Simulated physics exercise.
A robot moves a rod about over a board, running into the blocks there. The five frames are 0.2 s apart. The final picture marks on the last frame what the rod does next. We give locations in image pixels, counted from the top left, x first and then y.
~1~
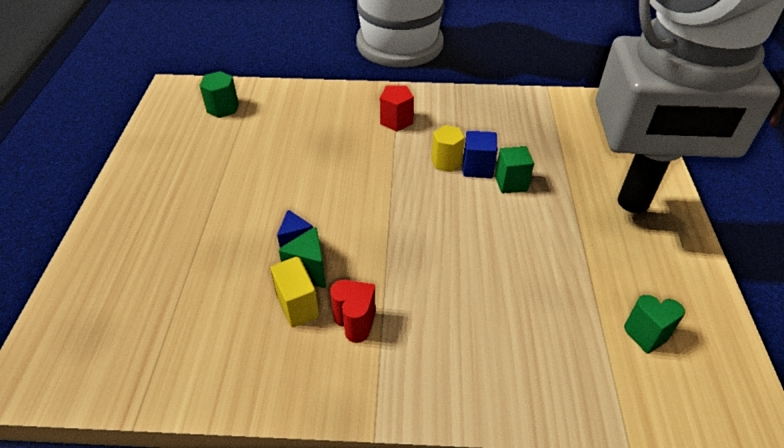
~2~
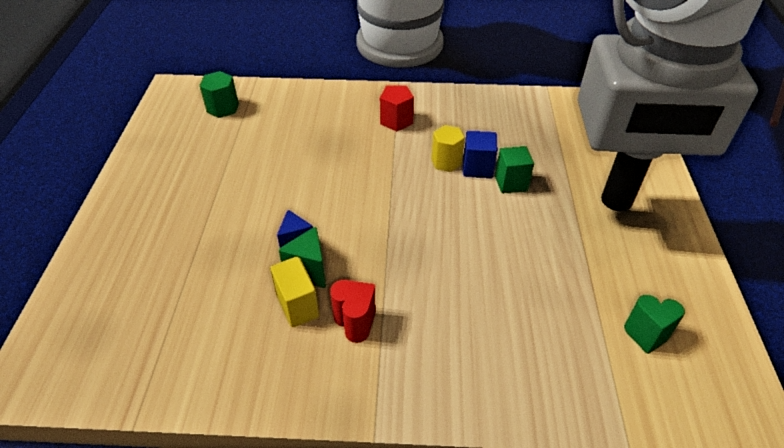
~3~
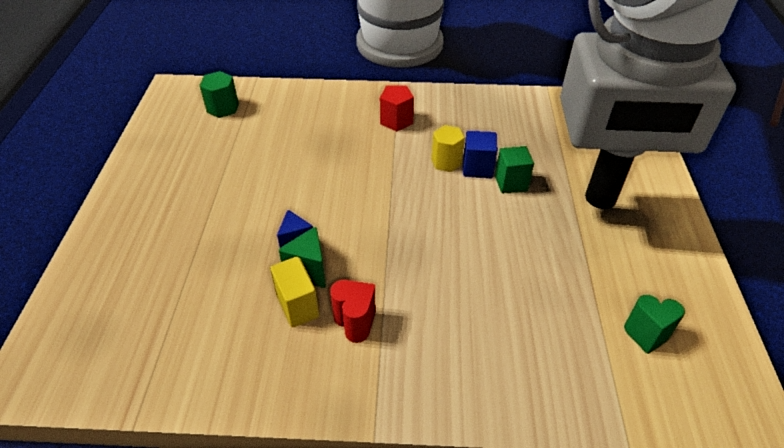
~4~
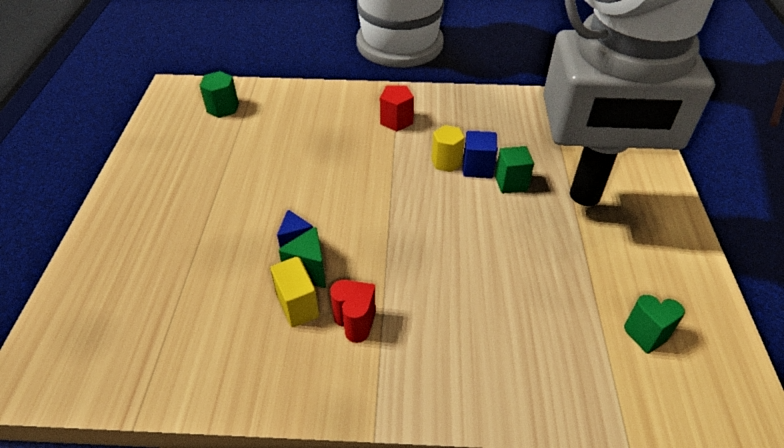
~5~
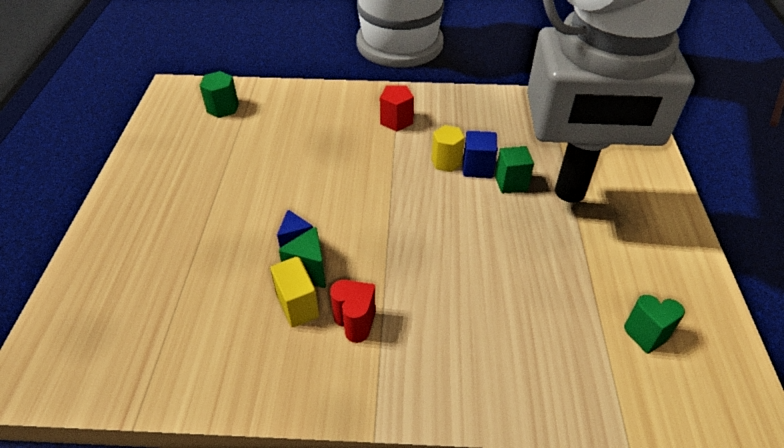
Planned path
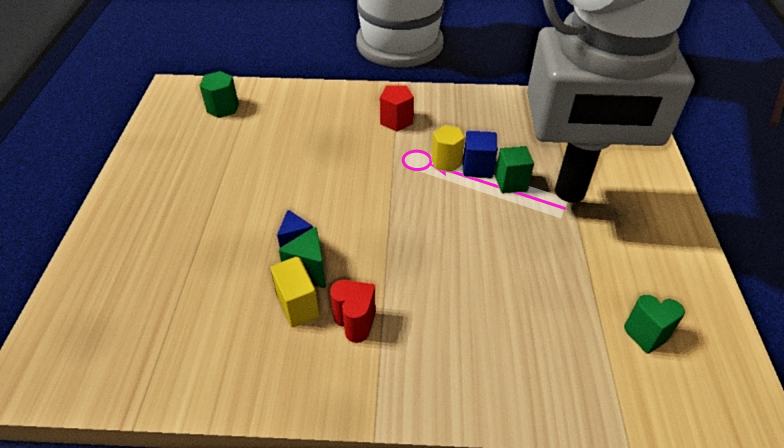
To begin with, a robot arm holds a black rod over the right side of a wooden board scattered with red, green, blue and yellow blocks. The rod then moves a short way left, nearing the green four-sided block beside the blue one, while all the blocks stay still.
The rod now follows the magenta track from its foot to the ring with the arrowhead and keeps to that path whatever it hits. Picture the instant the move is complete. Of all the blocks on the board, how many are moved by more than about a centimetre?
Three or more blocks.
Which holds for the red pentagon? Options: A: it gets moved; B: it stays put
It's B.
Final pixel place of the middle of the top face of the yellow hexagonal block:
In the picture, it is at (407, 115).
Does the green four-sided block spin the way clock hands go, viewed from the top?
Yes, it checks out.
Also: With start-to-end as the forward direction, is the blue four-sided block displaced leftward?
No, I don't think so.
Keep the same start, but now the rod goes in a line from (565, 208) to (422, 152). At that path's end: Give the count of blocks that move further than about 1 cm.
Three or more blocks move.
The drawn path runs from (565, 208) directly to (417, 160).
The first path, step by step. One third of the way, rod at (515, 175); yellow hexagonal block at (435, 130), turned 35° anticlockwise; blue four-sided block at (466, 128); green four-sided block at (495, 144), turned 15° clockwise.
Two thirds of the way, rod at (465, 159); yellow hexagonal block at (433, 129), turned 50° anticlockwise; blue four-sided block at (457, 111), turned 45° anticlockwise; green four-sided block at (475, 130), turned 115° clockwise.
At the end, rod at (418, 144); red pentagon not moved; yellow hexagonal block at (407, 115), turned 25° anticlockwise; blue four-sided block at (457, 111), turned 50° anticlockwise; green four-sided block at (474, 130), turned 125° clockwise.
